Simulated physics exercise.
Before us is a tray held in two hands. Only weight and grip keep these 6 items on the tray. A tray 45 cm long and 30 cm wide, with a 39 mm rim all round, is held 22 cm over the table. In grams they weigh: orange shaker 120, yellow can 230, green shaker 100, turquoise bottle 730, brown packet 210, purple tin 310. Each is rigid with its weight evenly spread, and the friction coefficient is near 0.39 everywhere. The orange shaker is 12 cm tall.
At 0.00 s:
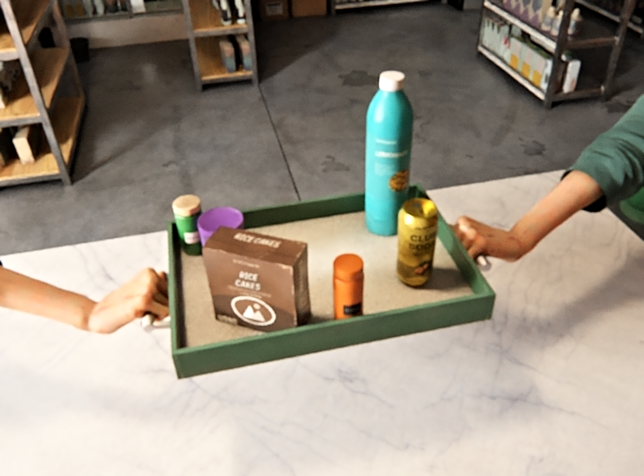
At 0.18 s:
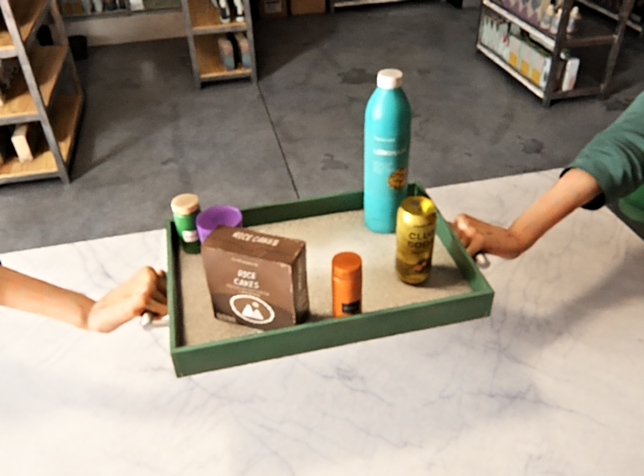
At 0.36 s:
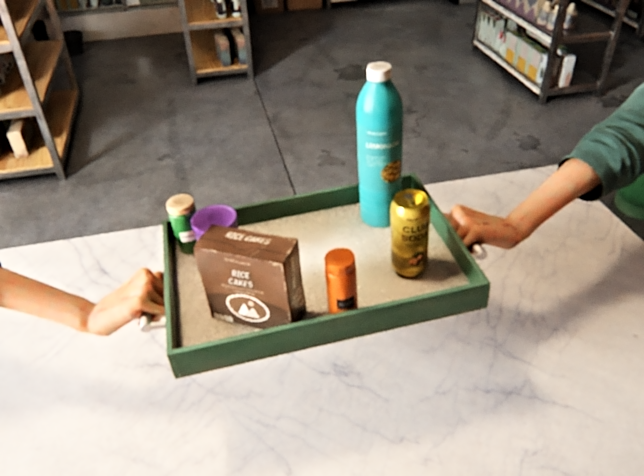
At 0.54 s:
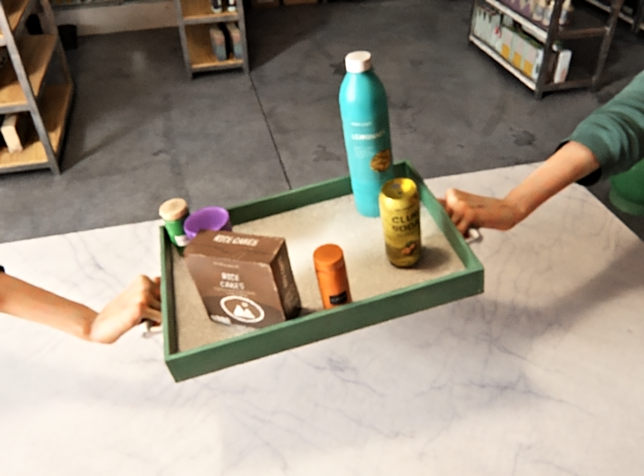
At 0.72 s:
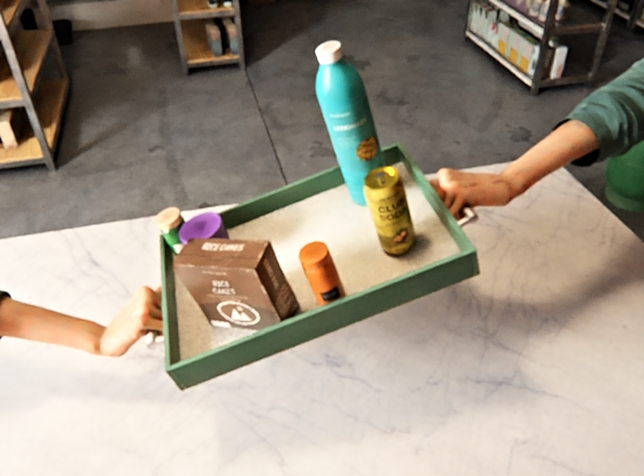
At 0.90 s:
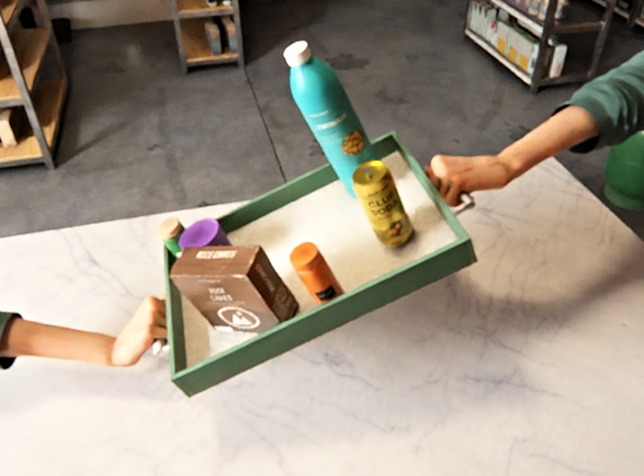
A green tray of groceries held by two hands tilts steadily down to the left.
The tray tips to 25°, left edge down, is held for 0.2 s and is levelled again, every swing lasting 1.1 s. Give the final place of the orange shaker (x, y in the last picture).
The orange shaker comes to rest near (276, 293).
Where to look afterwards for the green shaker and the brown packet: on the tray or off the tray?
The green shaker ends off the tray; the brown packet is still on the tray.
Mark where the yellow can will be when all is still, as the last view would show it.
Near (242, 250).
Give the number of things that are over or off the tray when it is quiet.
4 of them.
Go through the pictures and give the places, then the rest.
Tray level; orange shaker (349, 294); yellow can (417, 244), in the first frame.
Tray level; turquoise bottle (387, 155); brown packet (258, 281), in the second frame.
Tray tilted 3°, left edge down; yellow can (410, 235), in the third frame.
Tray tilted 8°, left edge down; green shaker (181, 228); turquoise bottle (368, 138), in the fourth frame.
Tray tilted 15°, left edge down; brown packet (238, 285), in the fifth frame.
Tray tilted 21°, left edge down; orange shaker (319, 279); yellow can (383, 206), in the sixth frame.
After 1.30 s, tray tilted 25°, left edge down; orange shaker tipped 64° from how it sat near (280, 309); turquoise bottle on its side; green shaker tipped 57° from how it sat.
After 1.70 s, tray tilted 21°, left edge down; green shaker now off the tray; orange shaker tipped 65° from how it sat near (270, 308); turquoise bottle on its side.
At rest (3.0 s), off the tray, green shaker; tipped over on the tray, orange shaker, yellow can and turquoise bottle; not toppled but over 5 cm from the start, brown packet and purple tin. In the last view, orange shaker near (276, 293).
